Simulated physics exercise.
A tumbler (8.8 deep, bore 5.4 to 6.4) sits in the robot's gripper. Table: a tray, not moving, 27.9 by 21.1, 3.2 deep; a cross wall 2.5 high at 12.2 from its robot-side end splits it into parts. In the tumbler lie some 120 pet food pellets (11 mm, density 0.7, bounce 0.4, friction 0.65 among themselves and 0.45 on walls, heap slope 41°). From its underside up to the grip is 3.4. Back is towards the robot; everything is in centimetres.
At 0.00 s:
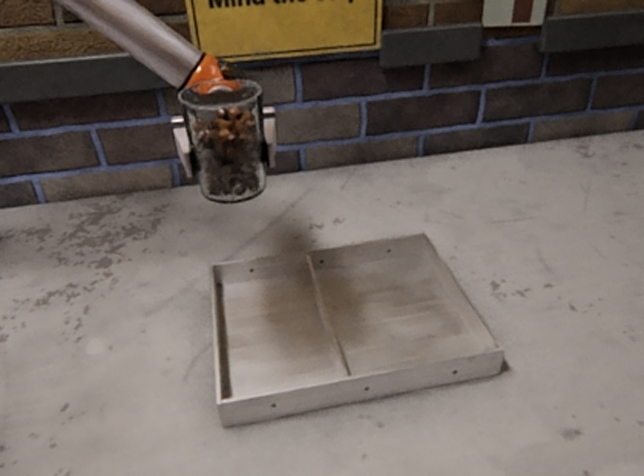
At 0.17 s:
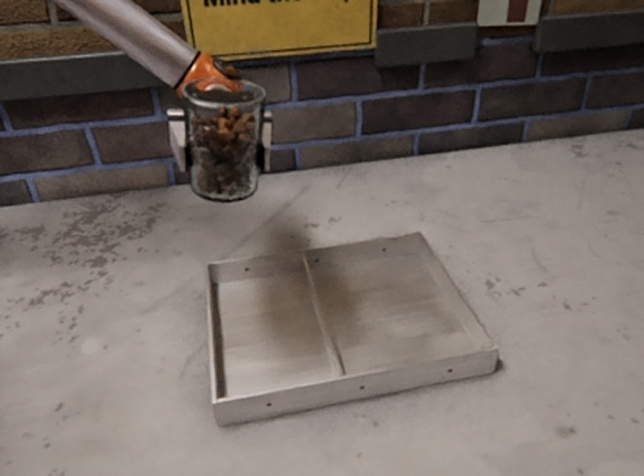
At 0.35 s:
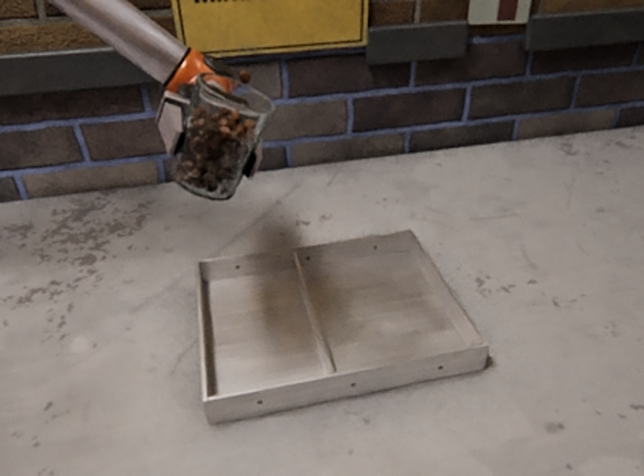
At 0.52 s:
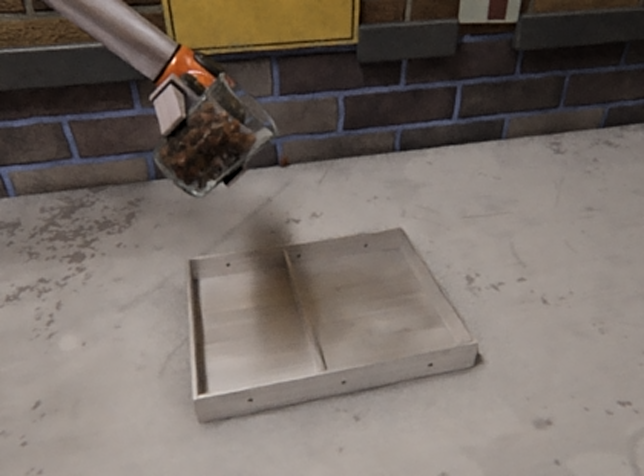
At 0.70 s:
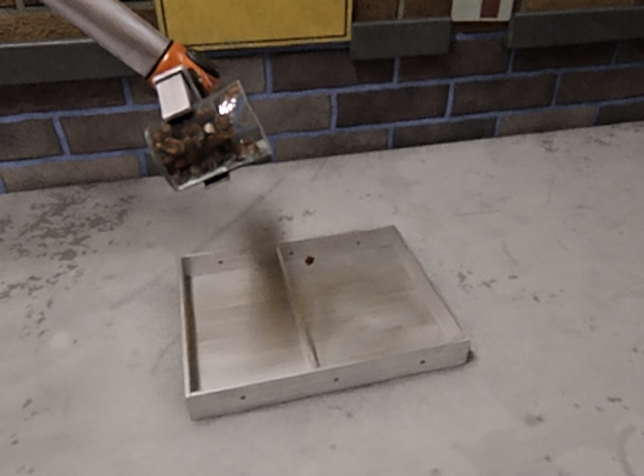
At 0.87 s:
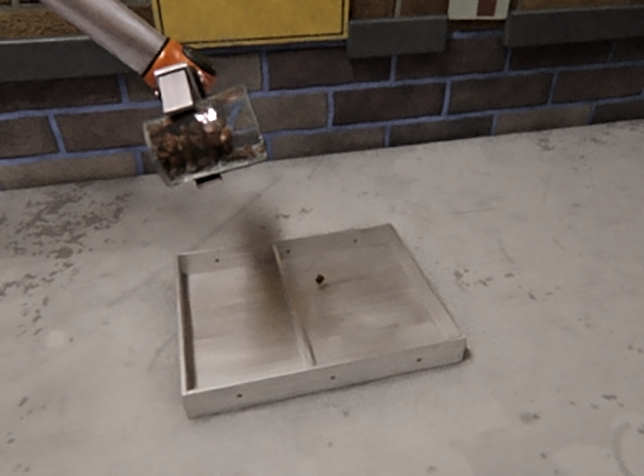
On a stone-like surface by a brick wall, a robot gripper tilted a glass tumbler of brown pellets to the right until it lay nearly sideways, and one pellet dropped into the divided tray below.
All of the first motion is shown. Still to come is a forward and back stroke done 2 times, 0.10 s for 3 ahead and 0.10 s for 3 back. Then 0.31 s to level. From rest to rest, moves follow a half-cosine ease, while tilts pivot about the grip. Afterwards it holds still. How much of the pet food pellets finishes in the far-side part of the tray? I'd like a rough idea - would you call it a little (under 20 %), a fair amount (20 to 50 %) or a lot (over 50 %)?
I would call it a fair amount, 20 to 50 %.
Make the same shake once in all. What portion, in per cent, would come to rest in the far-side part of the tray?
Then about 15 per cent.
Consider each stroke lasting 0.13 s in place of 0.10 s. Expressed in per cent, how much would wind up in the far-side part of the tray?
That change gives some 10 percent.
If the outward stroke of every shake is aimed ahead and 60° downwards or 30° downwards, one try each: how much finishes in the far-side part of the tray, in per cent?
First try about 0 %, second try about 10 %.
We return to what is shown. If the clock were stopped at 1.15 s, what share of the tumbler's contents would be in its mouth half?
About 40 percent.
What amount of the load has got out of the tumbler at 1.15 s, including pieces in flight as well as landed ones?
Share gone by then: Close to 15 %.
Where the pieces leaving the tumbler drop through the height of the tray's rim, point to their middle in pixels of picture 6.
Their middle sits near (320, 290).
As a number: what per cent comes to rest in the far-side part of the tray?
Estimate: Roughly 30 %.
By 1.15 s, tilted 77° forward, highest piece 24 above the table; 97 in the tumbler, 3 in the far-side part, 15 in flight or on a rim.
By 1.44 s, tilted 33° forward, highest piece 26 above the table; 76 in the tumbler, 30 in the far-side part, 6 in the robot-side part, 3 in flight or on a rim.
By 1.78 s, level, highest piece 25 above the table; 76 in the tumbler, 33 in the far-side part, 6 in the robot-side part.
By 2.83 s, level, highest piece 25 above the table; 76 in the tumbler, 33 in the far-side part, 6 in the robot-side part.
Final count, 76 in the tumbler, 33 in the far-side part, 6 in the robot-side part. That is 29 % in the far-side part of the tray.
